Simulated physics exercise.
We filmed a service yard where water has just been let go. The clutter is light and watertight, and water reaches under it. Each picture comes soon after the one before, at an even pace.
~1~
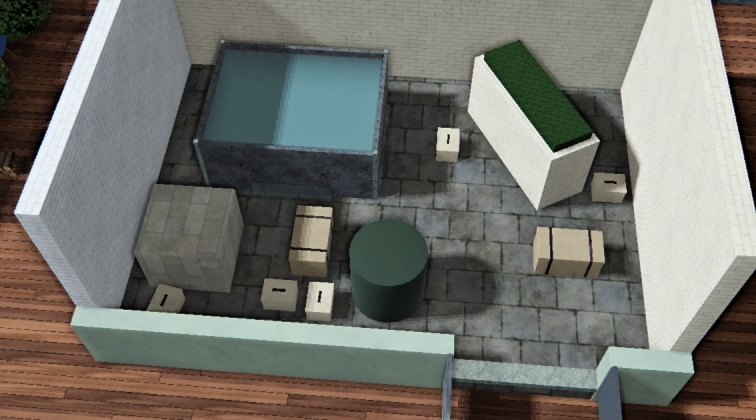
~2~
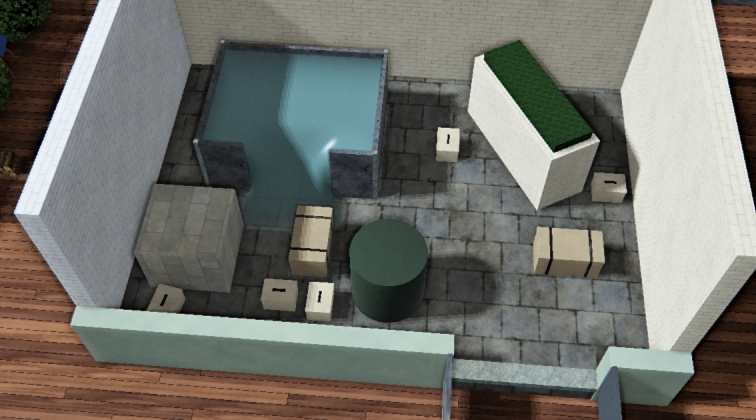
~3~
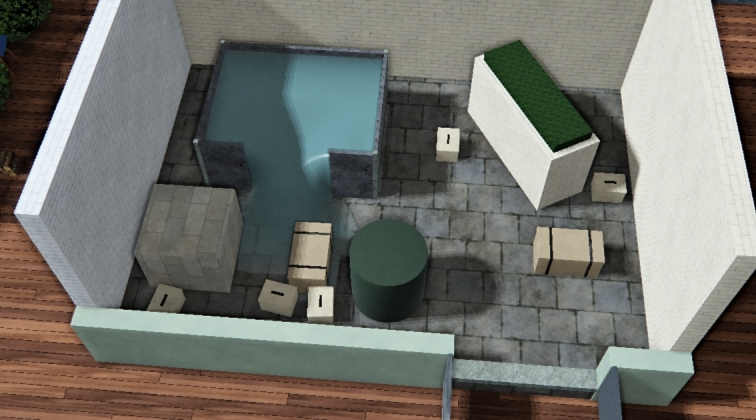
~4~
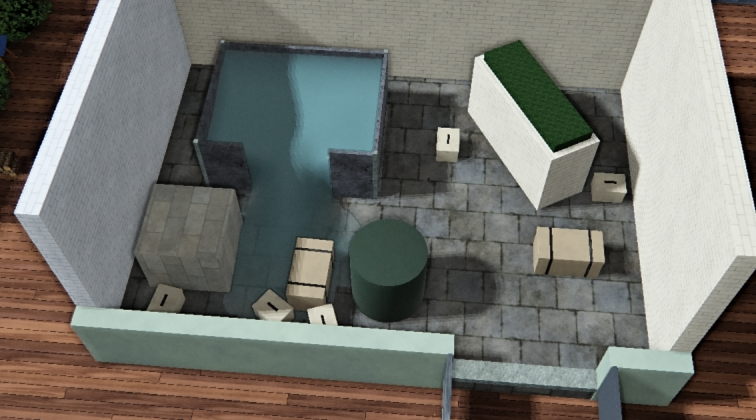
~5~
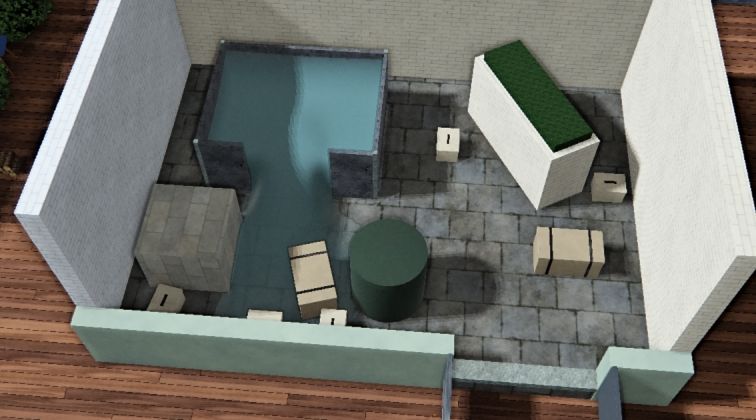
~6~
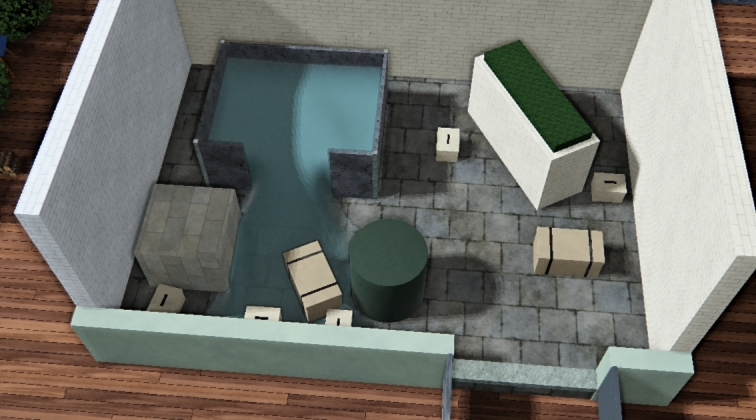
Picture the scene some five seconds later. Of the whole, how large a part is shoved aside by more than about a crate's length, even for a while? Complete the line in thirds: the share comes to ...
The share comes to at least two thirds.
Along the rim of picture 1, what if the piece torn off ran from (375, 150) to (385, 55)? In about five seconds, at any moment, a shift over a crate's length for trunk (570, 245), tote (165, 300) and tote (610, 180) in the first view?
First covers that distance, second stays short of it, third covers that distance.
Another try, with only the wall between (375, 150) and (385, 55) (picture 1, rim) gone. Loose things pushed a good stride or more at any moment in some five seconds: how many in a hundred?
40 % or thereabouts.
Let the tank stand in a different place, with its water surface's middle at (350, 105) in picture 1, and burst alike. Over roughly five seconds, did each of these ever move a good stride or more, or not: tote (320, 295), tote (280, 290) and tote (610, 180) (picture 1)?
As listed: Swept aside, pushed that far, pushed that far.
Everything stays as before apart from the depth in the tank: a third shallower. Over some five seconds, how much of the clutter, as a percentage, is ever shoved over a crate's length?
Near 70 per cent of the loose things.
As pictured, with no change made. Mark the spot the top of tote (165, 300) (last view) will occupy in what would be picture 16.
Position: About (131, 273).
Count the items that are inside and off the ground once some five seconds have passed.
It works out to 7.
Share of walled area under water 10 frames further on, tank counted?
60 %, give or take.
A moment on, 2 of 7 are well off their spots; 3 afloat.
Next, 3 of 7 are well off their spots; 4 afloat.
Later, 5 of 7 are well off their spots; 5 afloat.
In the end, 6 of 7 are well off their spots, and 6 have been at some point; 7 afloat.
